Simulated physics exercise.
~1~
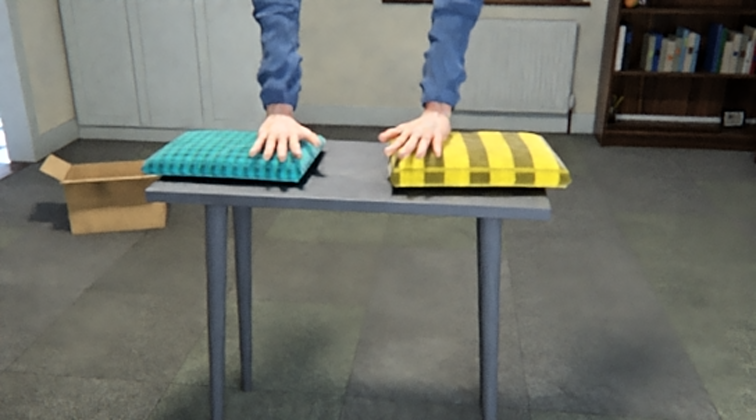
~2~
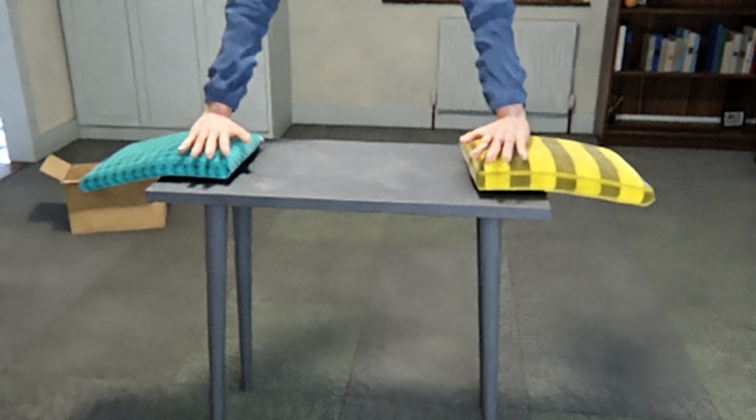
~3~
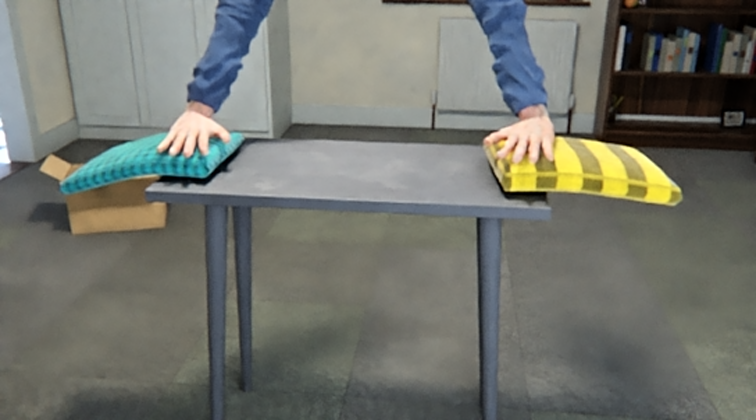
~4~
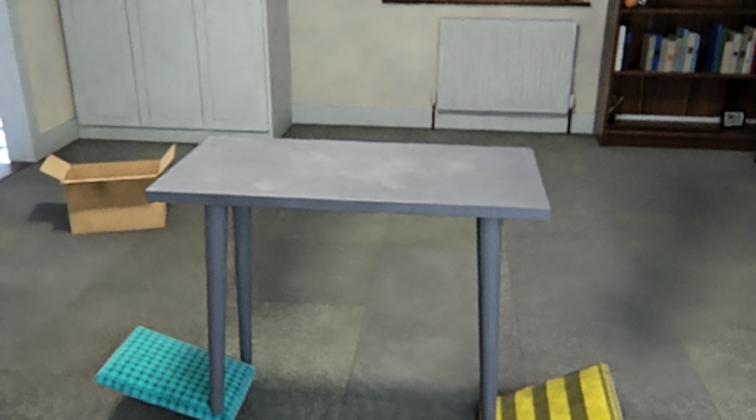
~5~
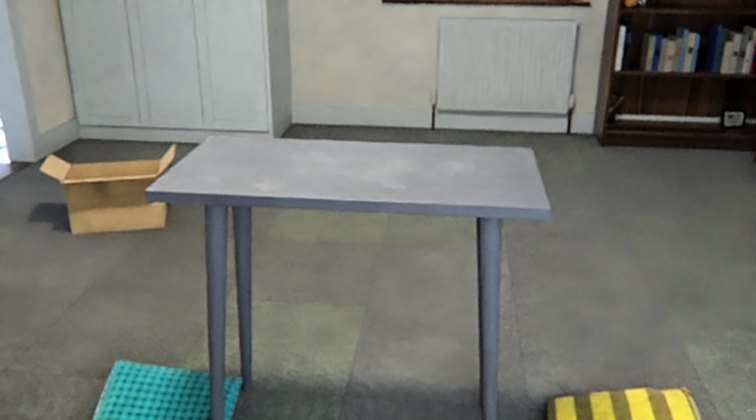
A person in blue sleeves, only the arms visible, stands behind a gray table in a room with pale cabinets, a radiator, a bookshelf and an open cardboard box, seen from the front by a still camera. The left hand presses on a turquoise folded blanket and the right on a yellow checked pillow. The hands slide them apart to opposite ends, until both hang well past the edges and droop. The hands then leave, and both items drop off. They end on the floor, the blanket at lower left and the pillow at lower right, beneath the bare tabletop.
